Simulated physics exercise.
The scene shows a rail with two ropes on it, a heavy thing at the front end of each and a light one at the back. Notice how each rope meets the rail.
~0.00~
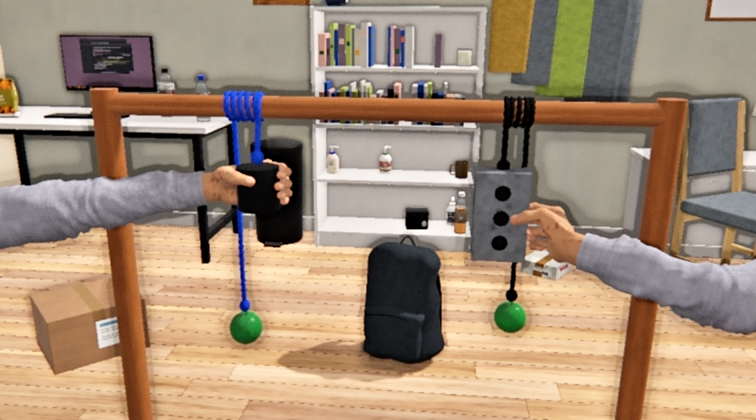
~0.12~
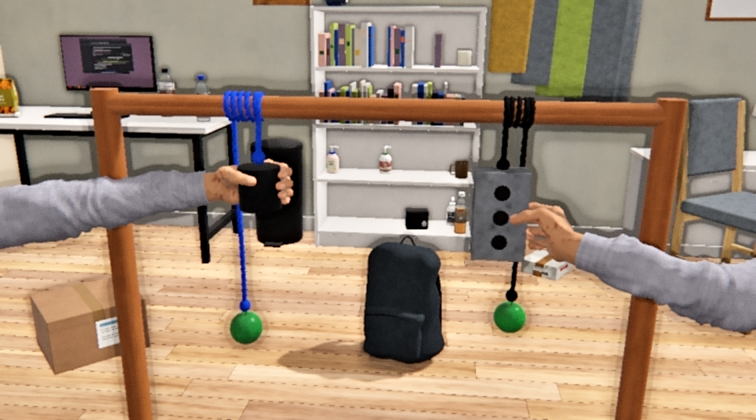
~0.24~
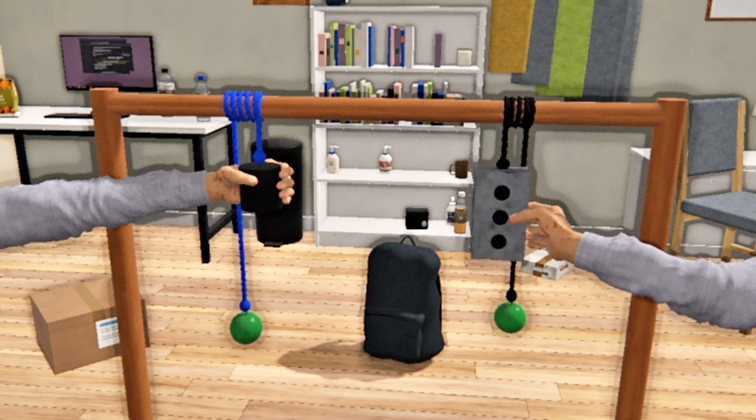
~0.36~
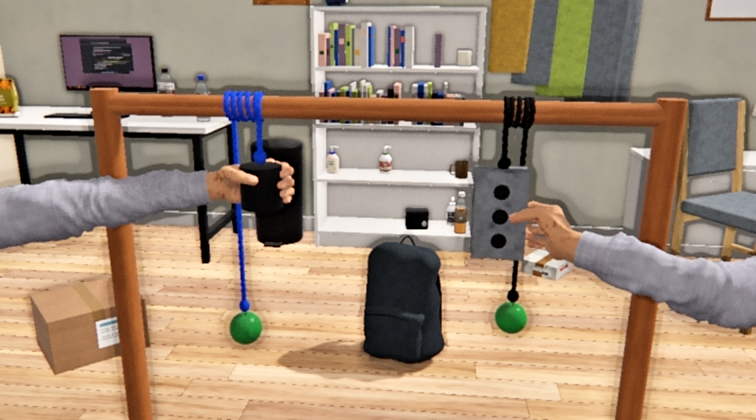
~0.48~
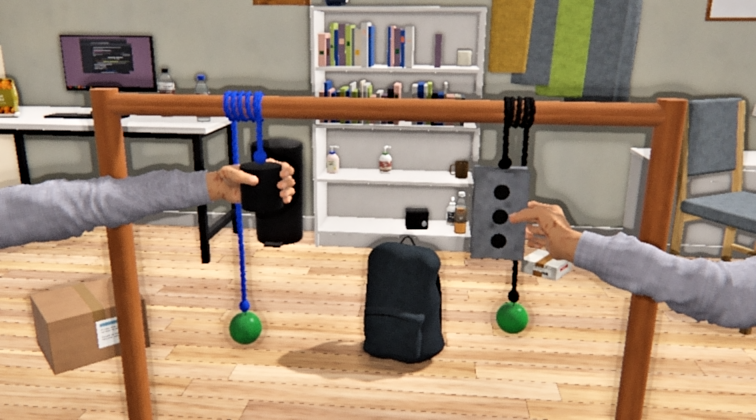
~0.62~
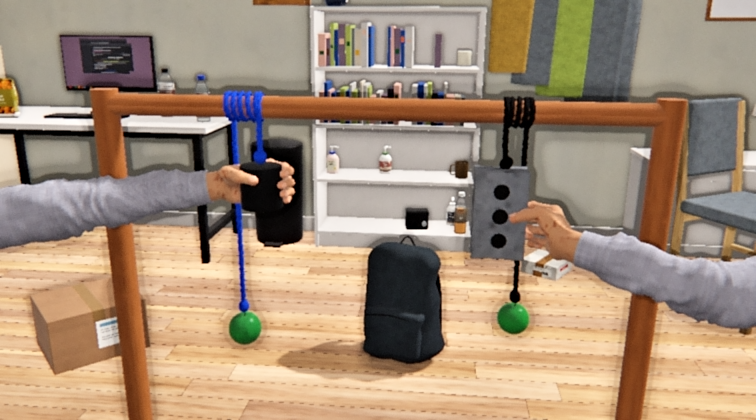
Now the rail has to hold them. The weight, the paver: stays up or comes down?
In order: The weight does not fall. The paver does not fall.
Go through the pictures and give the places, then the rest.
In the first picture, weight (259, 187); paver (500, 214); left apple (246, 327); right apple (510, 317).
In the second picture, weight (260, 187); paver (499, 214).
In the third picture, weight (261, 187); paver (499, 214).
In the fourth picture, weight (261, 186); paver (499, 213).
In the fifth picture, weight (262, 186); paver (499, 213).
In the sixth picture, weight (262, 186); paver (499, 213); left rope wound several times round the rail; right rope wound several times round the rail.
Around 0.94 s, weight in the air near (258, 163); paver in the air near (500, 215).
Around 1.38 s, weight in the air near (256, 174); paver in the air near (501, 215).
Finally, weight in the air near (258, 175); paver in the air near (502, 215). The weight keeps its height and the paver stays hanging.
